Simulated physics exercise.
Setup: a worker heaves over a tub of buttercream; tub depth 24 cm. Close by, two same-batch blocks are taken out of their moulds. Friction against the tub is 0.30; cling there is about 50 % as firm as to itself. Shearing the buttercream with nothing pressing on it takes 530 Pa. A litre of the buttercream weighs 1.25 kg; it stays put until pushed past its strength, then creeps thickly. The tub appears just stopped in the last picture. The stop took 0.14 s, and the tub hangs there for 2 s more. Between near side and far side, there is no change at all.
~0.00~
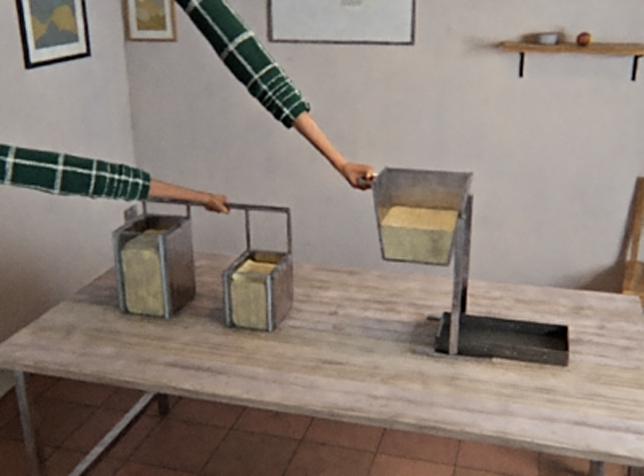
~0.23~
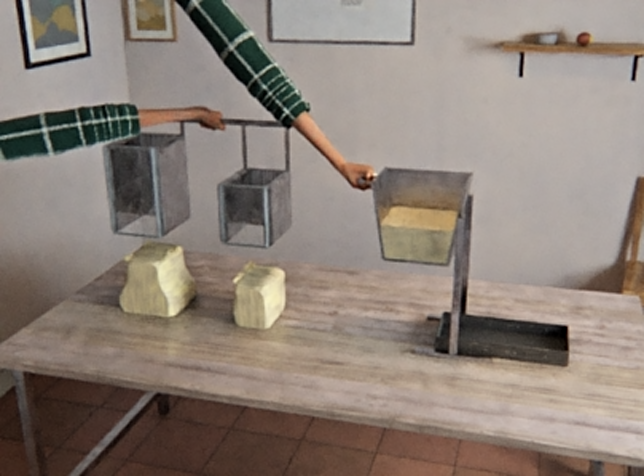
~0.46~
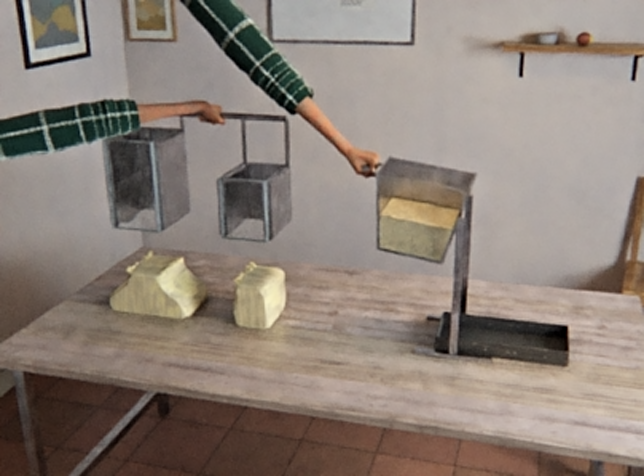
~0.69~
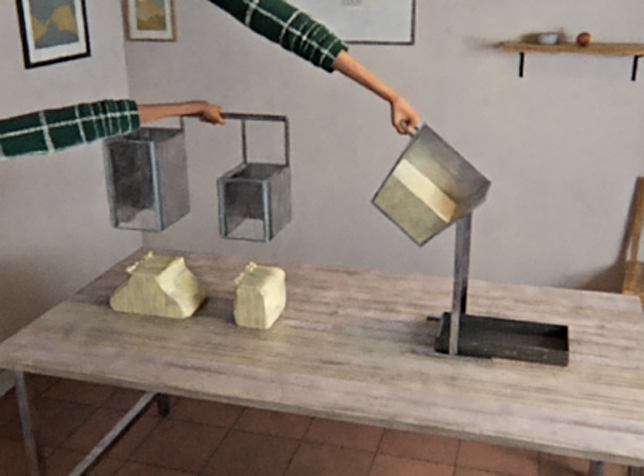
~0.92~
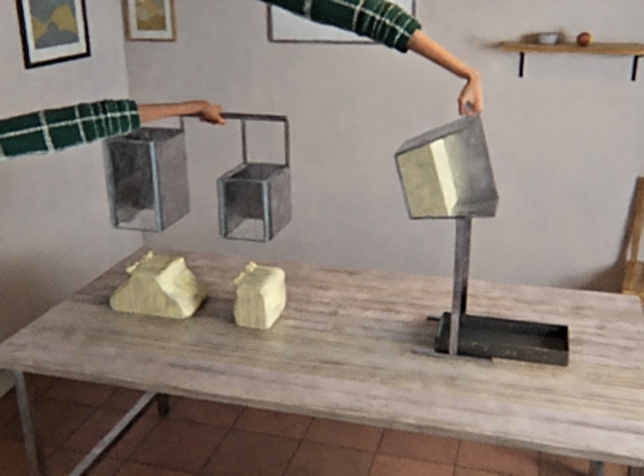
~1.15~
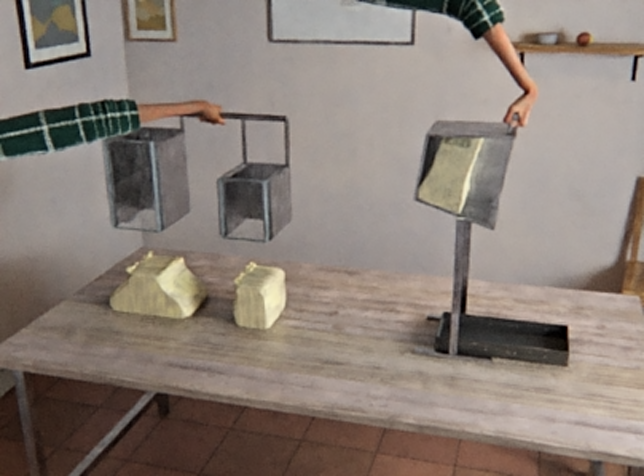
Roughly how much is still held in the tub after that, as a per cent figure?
The amount still held in the tub is about 0 per cent.
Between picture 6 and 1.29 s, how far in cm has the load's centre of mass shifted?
Something like 7 cm, I'd say.
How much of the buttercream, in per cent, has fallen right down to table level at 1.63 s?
I reckon around 0 % of it.
After 1.29 s, the tub is at 98 degrees and holds 100 %.
After 1.46 s, the tub is at 98 degrees and holds 57 %.
After 1.63 s, the tub is at 98 degrees and holds 22 %.
After 1.80 s, the tub is at 98 degrees and holds 0 %.
After 3.15 s, at the end, the tub is at 98 degrees and holds 0 %.
